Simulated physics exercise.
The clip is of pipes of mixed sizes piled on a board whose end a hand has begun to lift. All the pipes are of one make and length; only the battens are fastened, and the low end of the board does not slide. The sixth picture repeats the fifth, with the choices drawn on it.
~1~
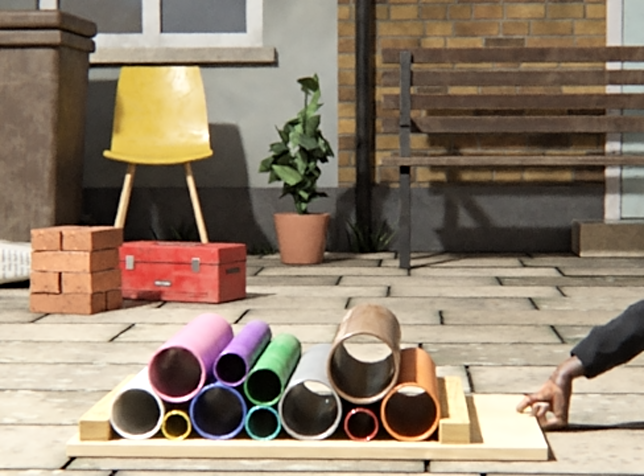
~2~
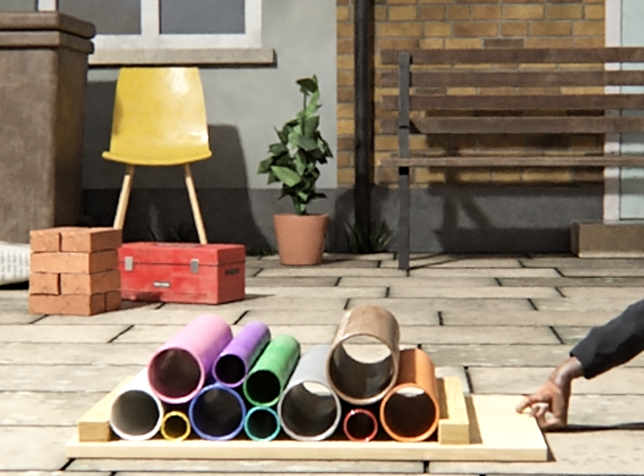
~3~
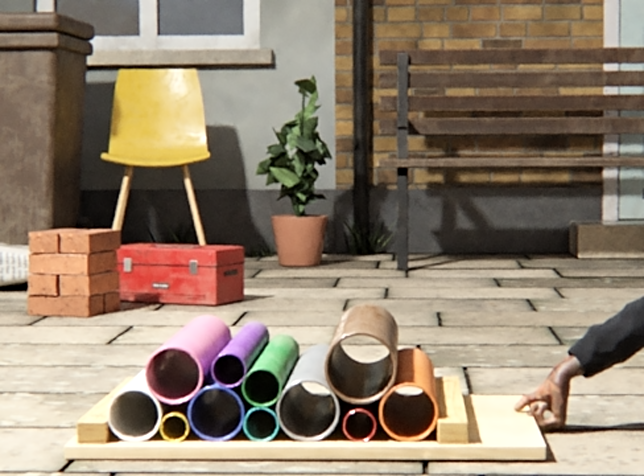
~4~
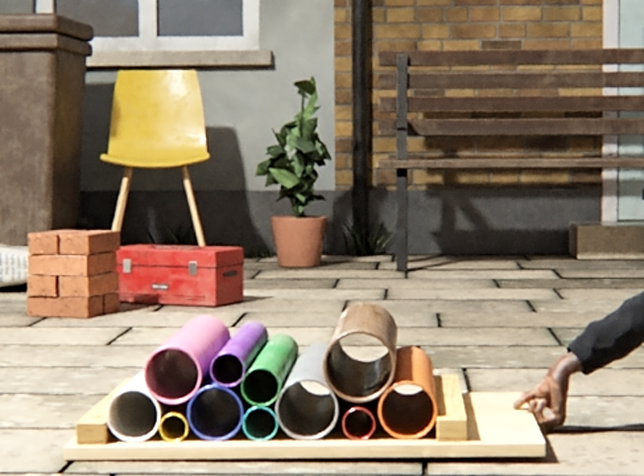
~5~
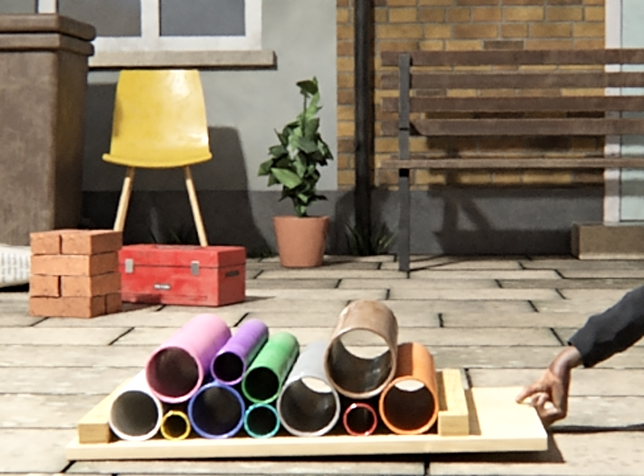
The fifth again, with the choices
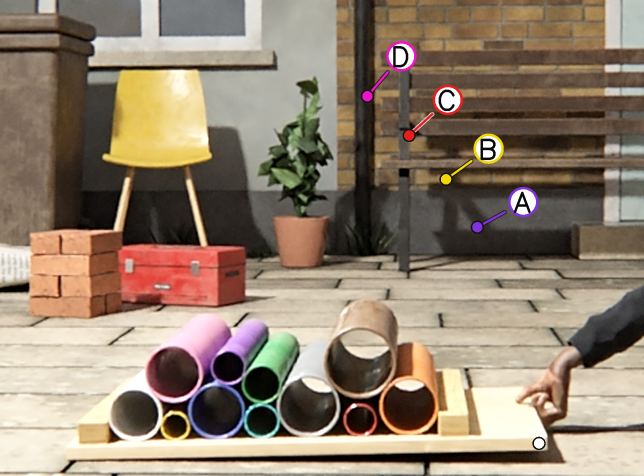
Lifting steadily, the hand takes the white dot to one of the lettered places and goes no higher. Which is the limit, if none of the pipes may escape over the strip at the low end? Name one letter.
B is the limit.
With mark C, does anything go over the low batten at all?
At C: Yes.
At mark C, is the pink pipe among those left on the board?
No, with C.
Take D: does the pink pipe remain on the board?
No.
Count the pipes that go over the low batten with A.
With A, none.
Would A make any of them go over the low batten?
At A: No.
On the marked copy, A at (477, 227); B at (446, 179); C at (409, 136); D at (368, 96); the white dot at (539, 443).
Following B. Soon after the start, board at 20°.
Later, board at 36°.
In the end, board at 36°, none over the low batten.
As for the rest, A none over the low batten; C two over the low batten (brown, pink); D three over the low batten (brown, pink, purple).
